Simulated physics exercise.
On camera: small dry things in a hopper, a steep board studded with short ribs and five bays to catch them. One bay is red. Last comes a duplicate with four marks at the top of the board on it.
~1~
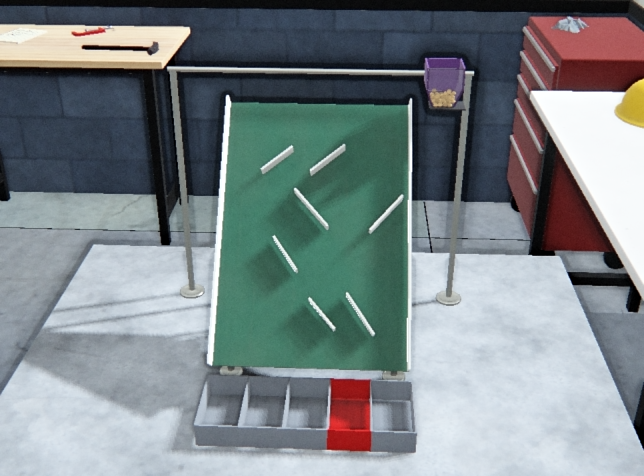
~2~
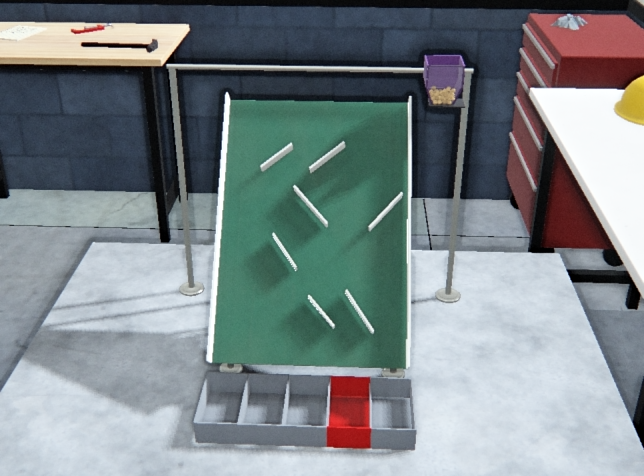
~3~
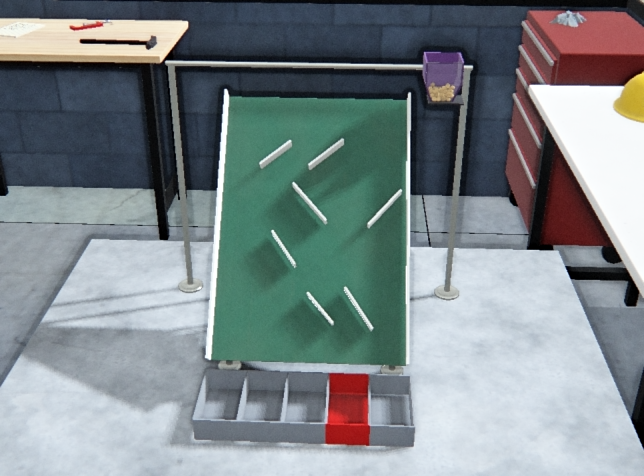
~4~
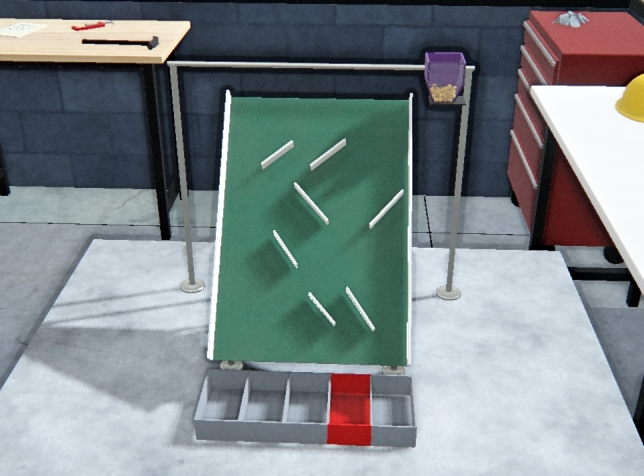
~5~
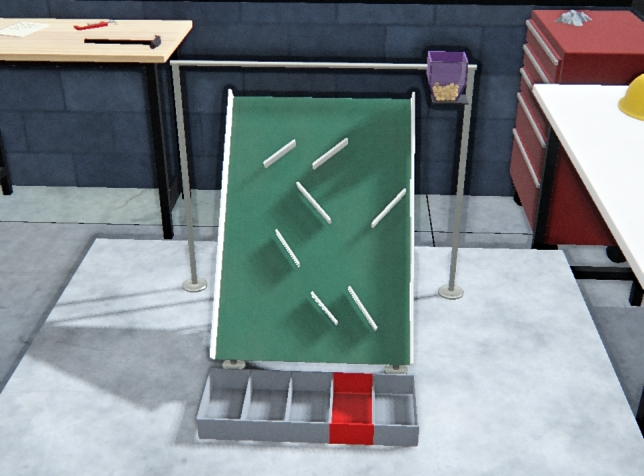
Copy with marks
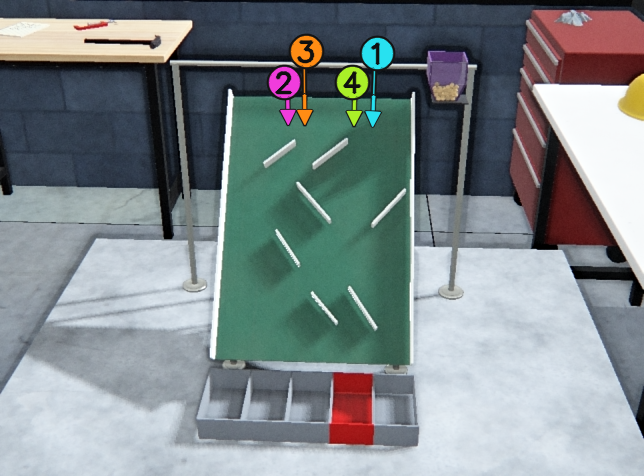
We see a purple hopper of dried chickpeas above the right side of a steep green board with short white ribs, five bays below, one red; nothing moves except a very slight shift of the view.
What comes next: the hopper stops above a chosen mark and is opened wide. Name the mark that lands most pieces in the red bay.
I would pick mark 1.
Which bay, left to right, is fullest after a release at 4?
The fifth.
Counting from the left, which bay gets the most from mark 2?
The first.
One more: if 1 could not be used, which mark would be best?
Here it is mark 4.
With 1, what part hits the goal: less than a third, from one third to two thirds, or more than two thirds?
Mark 1 gives from one third to two thirds.
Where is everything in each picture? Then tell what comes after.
Hopper (442, 96), dried chickpeas, door shut, in the first frame.
Ribs (261, 167) to (292, 144), (310, 168) to (344, 142), (294, 186) to (327, 223), in the second frame.
Ribs (368, 224) to (401, 190), (272, 230) to (295, 264), (307, 292) to (333, 323), in the third frame.
Ribs (347, 287) to (374, 329), in the fourth frame.
Red bay (352, 432), number 4 of 5 from the left, in the fifth frame.
On the marked copy, mark 1 meets the board at (372, 121); mark 2 meets the board at (288, 119); mark 3 meets the board at (304, 119); mark 4 meets the board at (354, 120).
If 1 is chosen, roughly half in the red bay, roughly half in other bays, just a few outside the box.
If 2 is chosen, not one piece in the red bay, roughly two thirds in other bays, roughly a third outside the box.
If 3 is chosen, about a tenth in the red bay, the larger part in other bays, about a tenth outside the box.
If 4 is chosen, roughly a third in the red bay, roughly half in other bays, about a tenth outside the box.
